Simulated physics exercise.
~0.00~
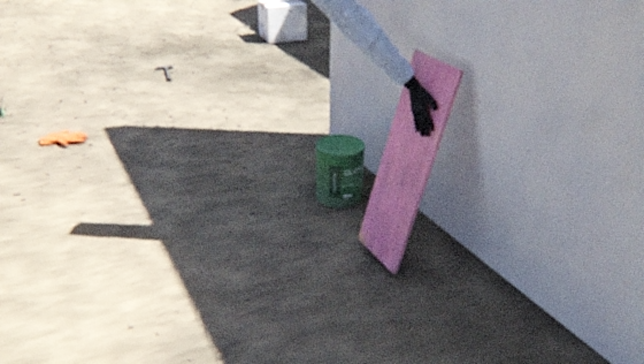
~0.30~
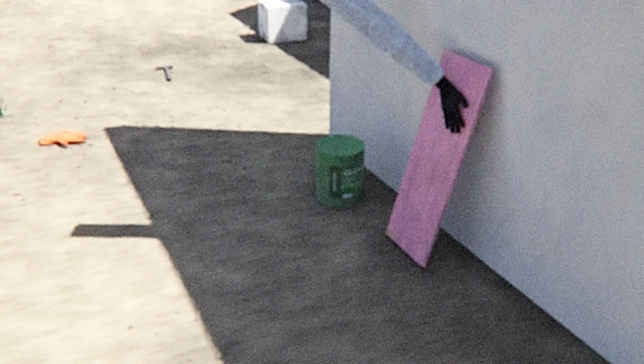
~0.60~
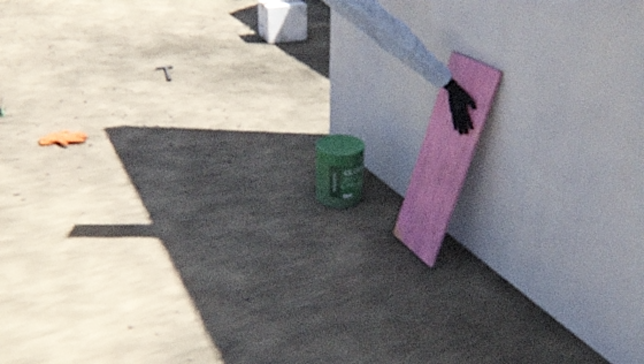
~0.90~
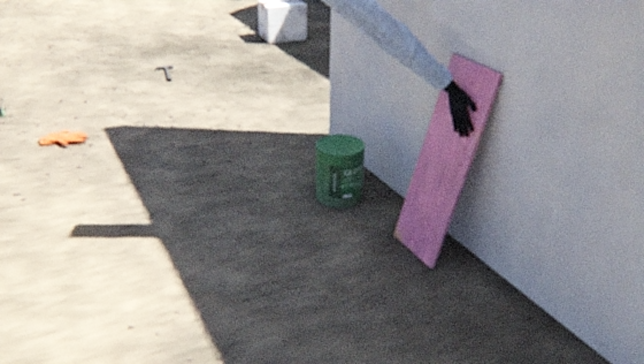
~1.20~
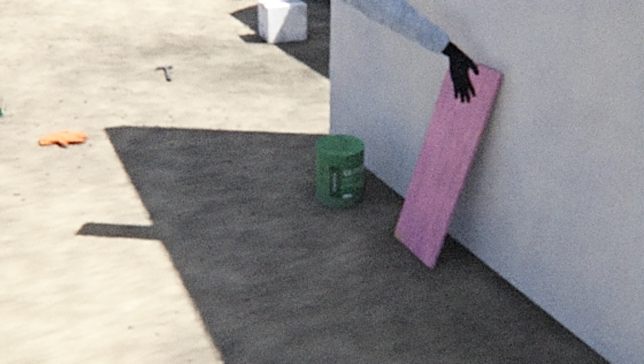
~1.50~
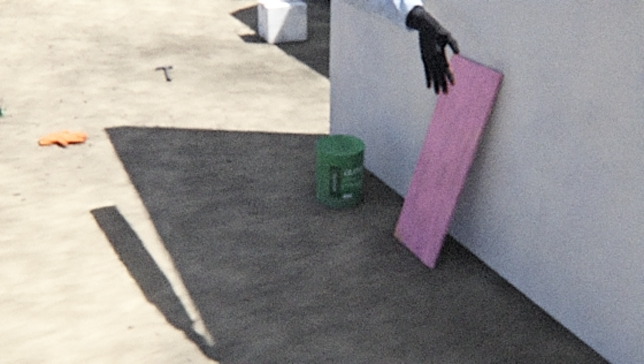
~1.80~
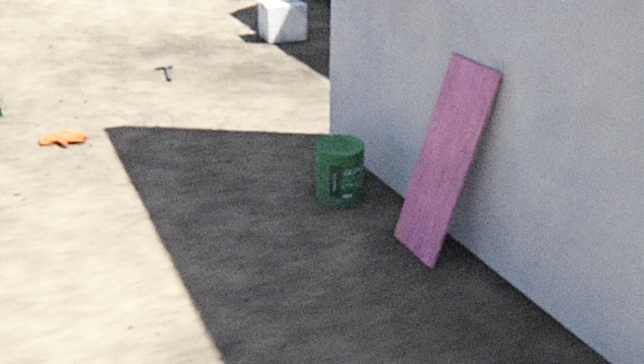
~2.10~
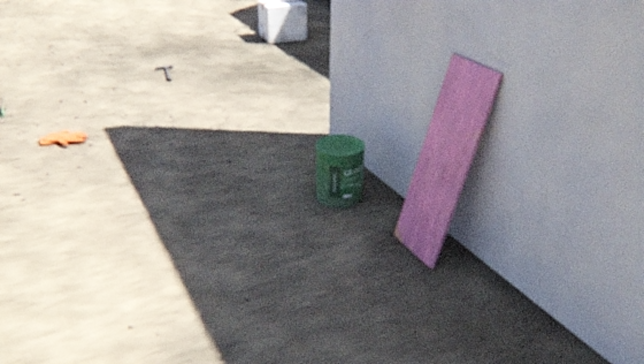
Pink board being leaned against a pale wall beside a green pail by a gloved hand, then staying propped after release.
